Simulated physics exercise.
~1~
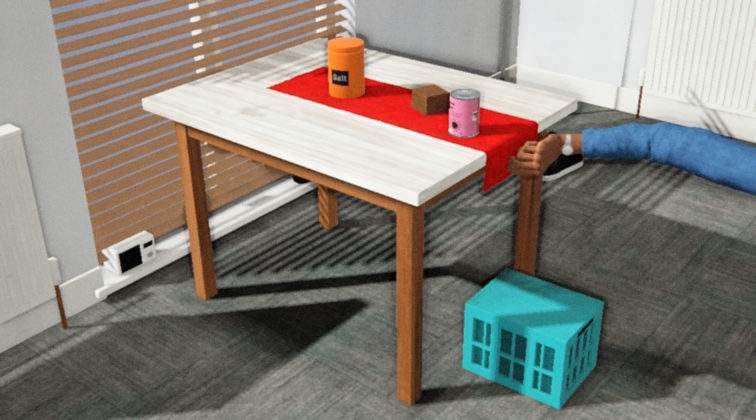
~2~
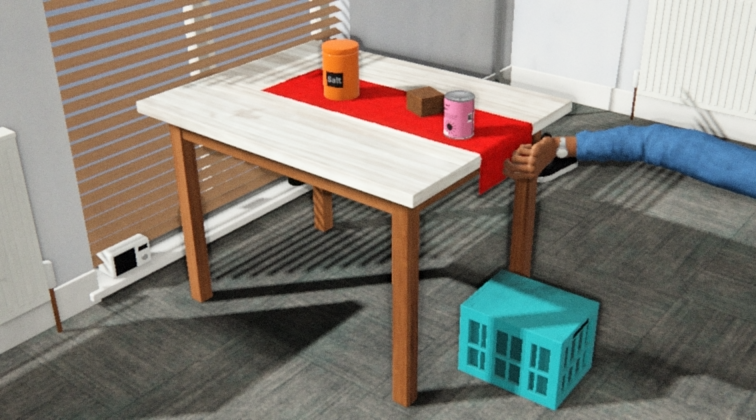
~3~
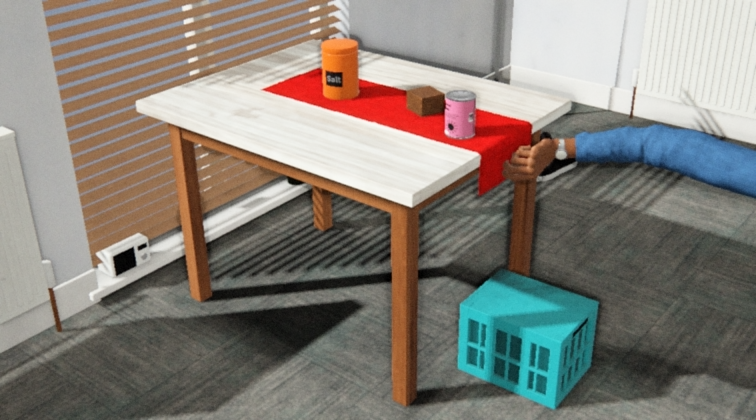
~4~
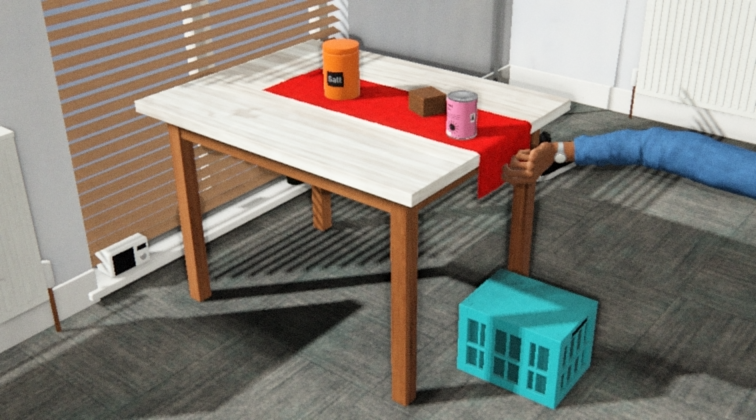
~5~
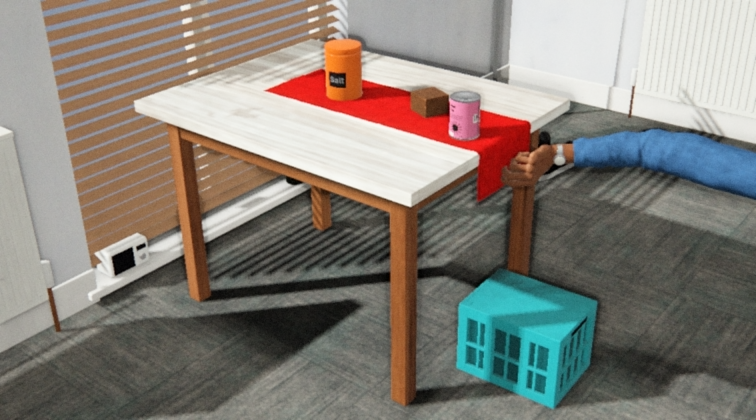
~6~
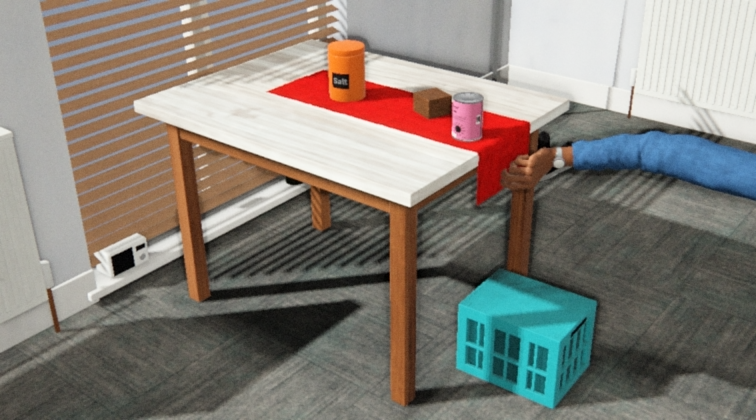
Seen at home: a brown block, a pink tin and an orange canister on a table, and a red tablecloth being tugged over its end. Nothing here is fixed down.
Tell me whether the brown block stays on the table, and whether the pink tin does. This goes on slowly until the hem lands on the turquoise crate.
The brown block falls off. The pink tin falls off.
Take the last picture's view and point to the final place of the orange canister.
About (442, 95).
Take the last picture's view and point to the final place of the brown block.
Around (532, 259).
Then, 0.46 s past the final frame, hem going down; block carried along near (460, 110); tin tipping at the edge near (512, 130).
Then, 1.20 s past the final frame, hem going down; block carried along near (507, 123); tin down below near (557, 279).
Then, 1.82 s past the final frame, hem on the crate; block down below near (532, 259); tin down below near (558, 279).
When it is over, hem on the crate; block down below near (532, 259); tin down below near (558, 279). The brown block falls off and the pink tin goes over the edge.
